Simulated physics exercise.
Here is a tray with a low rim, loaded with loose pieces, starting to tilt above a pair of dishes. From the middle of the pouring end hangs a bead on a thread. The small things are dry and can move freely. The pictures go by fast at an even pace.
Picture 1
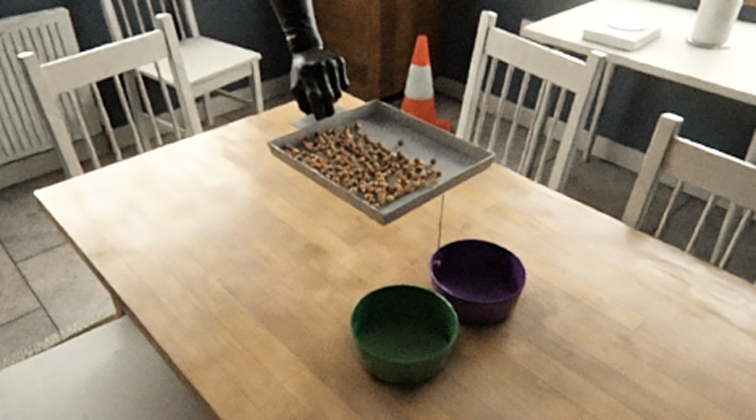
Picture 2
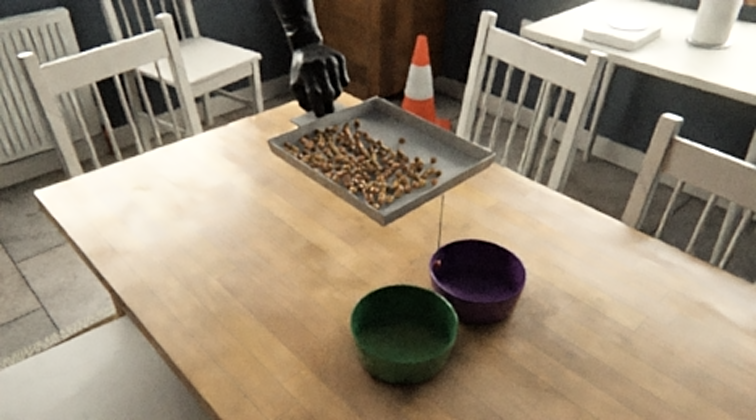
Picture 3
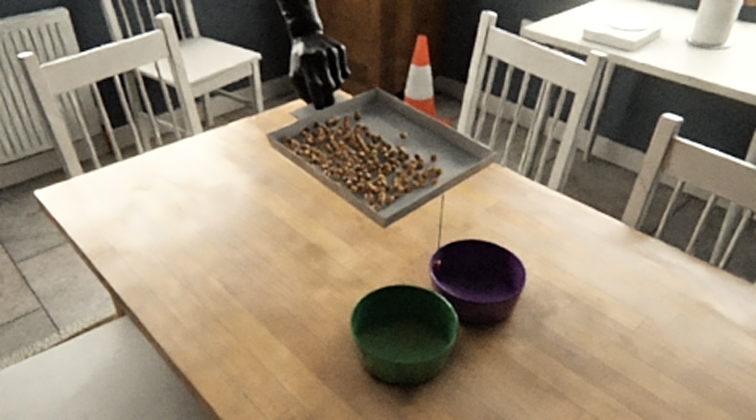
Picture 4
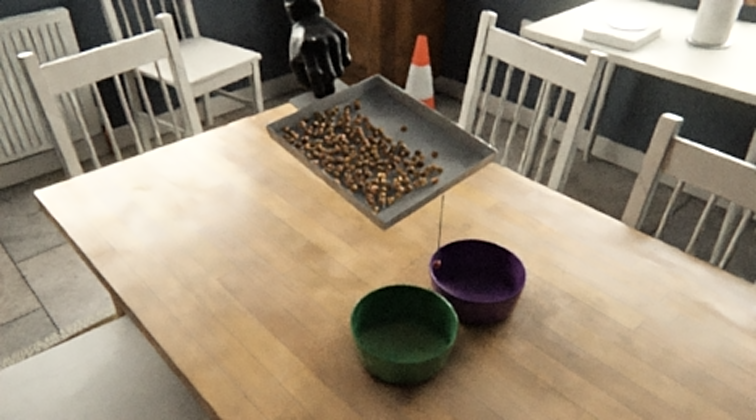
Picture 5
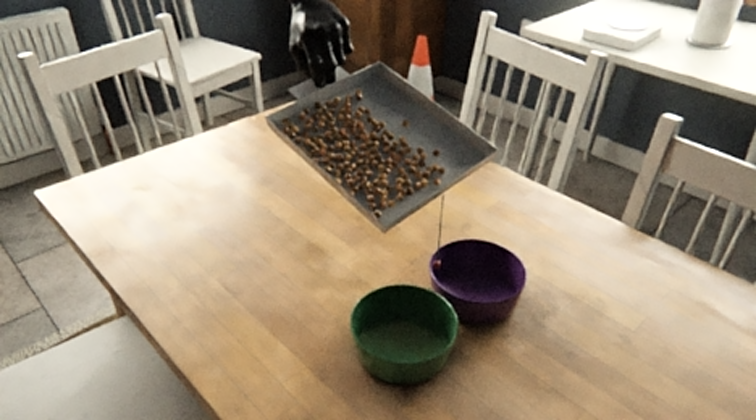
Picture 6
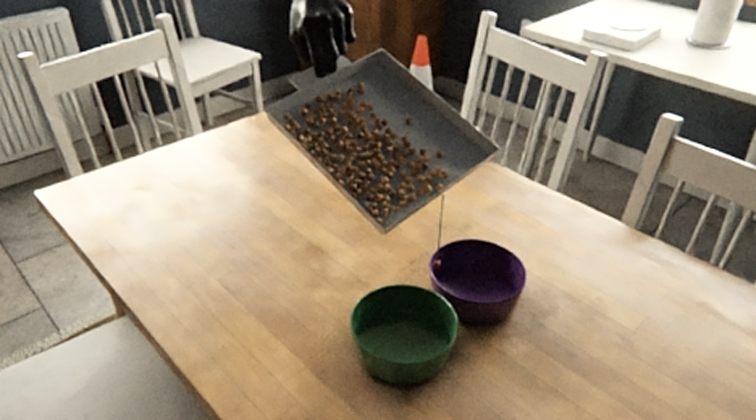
A shallow grey tray of small brown wooden beads tilted more and more steeply above a green dish and a purple dish as a black-gloved hand lifted its far end, and the beads shifted slightly.
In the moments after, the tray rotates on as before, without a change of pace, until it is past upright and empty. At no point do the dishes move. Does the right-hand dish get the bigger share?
No. Most of the load heads over to the left dish, I'd guess.
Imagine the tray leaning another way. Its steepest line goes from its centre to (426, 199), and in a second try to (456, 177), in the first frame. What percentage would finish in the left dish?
Roughly 80 % in the first case and 0 % in the second.
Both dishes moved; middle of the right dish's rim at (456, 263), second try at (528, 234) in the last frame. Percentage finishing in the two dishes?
In turn about 100 and about 0 percent.
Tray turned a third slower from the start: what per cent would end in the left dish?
I'd put it at some 100 per cent.
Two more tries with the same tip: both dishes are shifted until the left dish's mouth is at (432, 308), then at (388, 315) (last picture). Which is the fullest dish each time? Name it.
In the first try it's the left-side dish, and in the second it's the left-side dish.
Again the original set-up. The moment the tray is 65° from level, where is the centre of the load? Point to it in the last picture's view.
Look about (394, 204) in the last picture.
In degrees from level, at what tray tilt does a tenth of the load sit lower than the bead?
Angle: Close to 80°.
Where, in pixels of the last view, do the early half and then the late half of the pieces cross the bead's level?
It goes through near (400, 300) first, then near (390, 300).
Soon, tray tipped steeply; most on the tray; a stray few in the left dish; a small part in the air.
A while on, tray tipped past a quarter turn; a small part on the tray; about two thirds in the left dish; a stray few outside both; about a quarter in the air.
Towards the end, tray tipped past a quarter turn; nearly all in the left dish; a stray few outside both.
Finally, tray tipped past a quarter turn; nearly all in the left dish; none in the right dish; a stray few outside both.
